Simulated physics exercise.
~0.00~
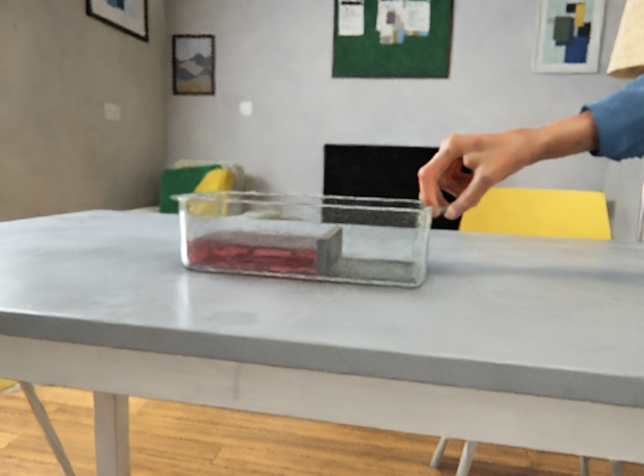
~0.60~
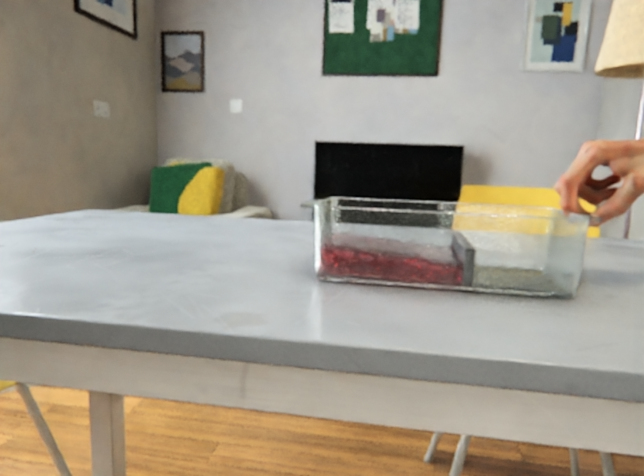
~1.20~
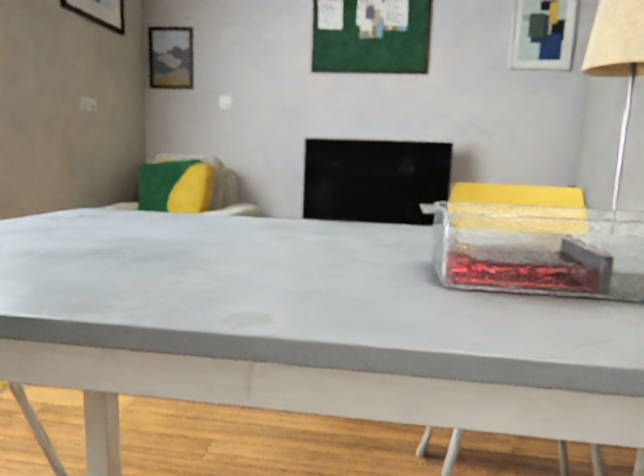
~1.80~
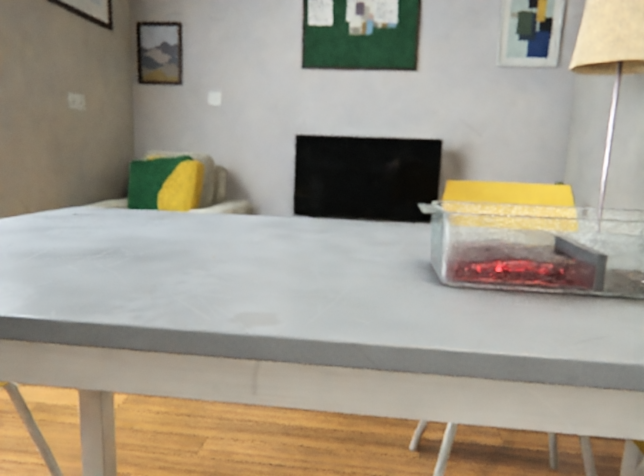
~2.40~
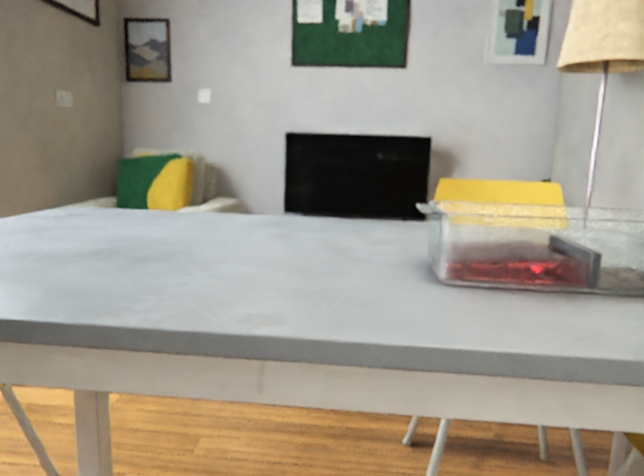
A hand pulling a clear food box with red liquid left of its divider rightward across a grey table, then leaving it resting.
